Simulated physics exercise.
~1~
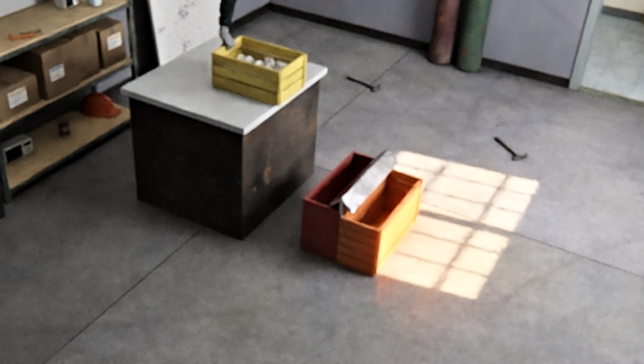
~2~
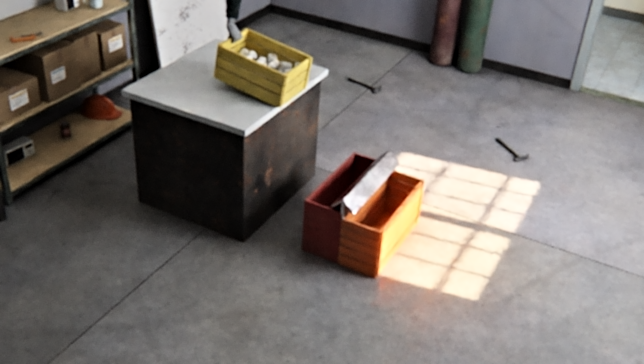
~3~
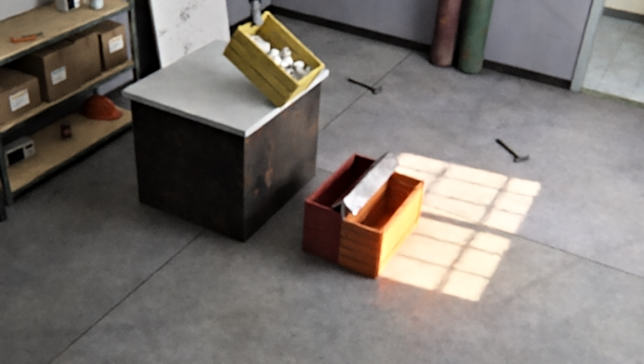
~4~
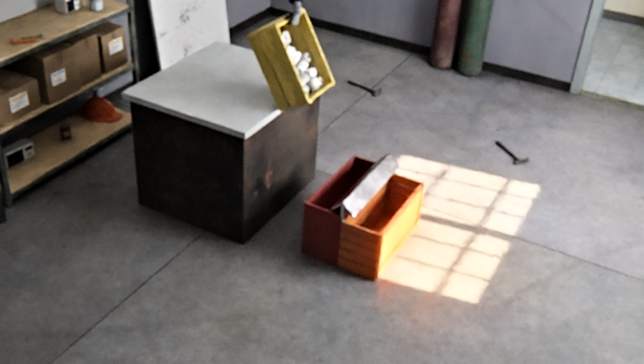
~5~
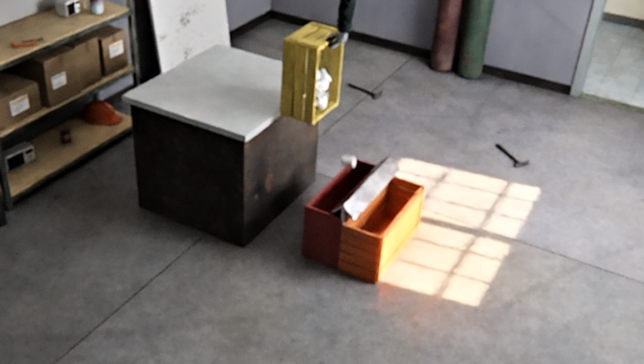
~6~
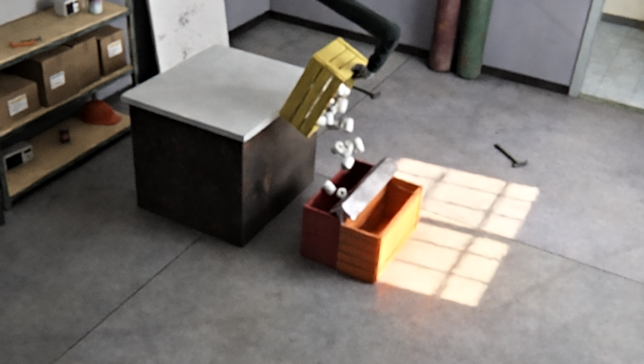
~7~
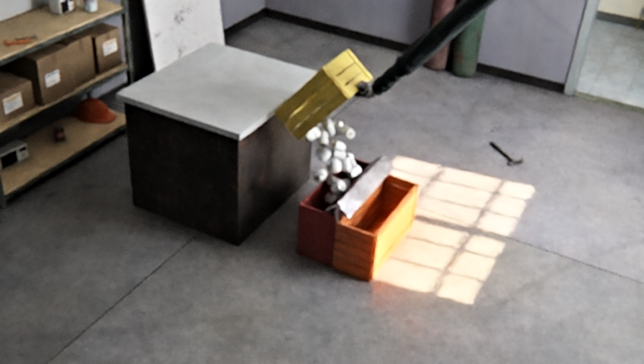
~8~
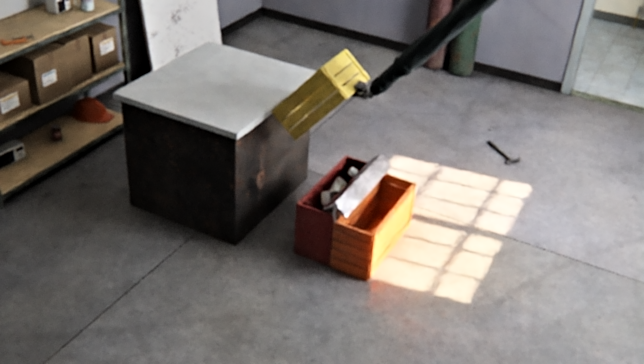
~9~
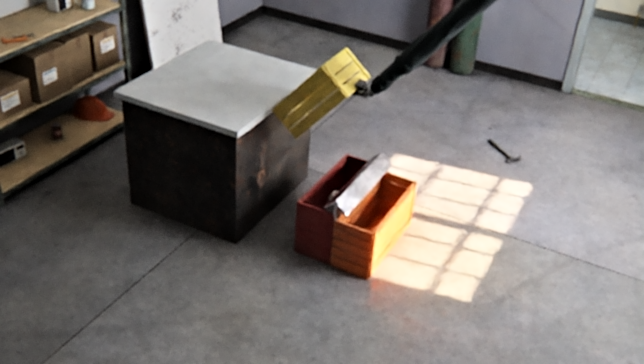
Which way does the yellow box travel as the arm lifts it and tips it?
It travels to the right, going from the top of the bench to a spot past the bench's edge.
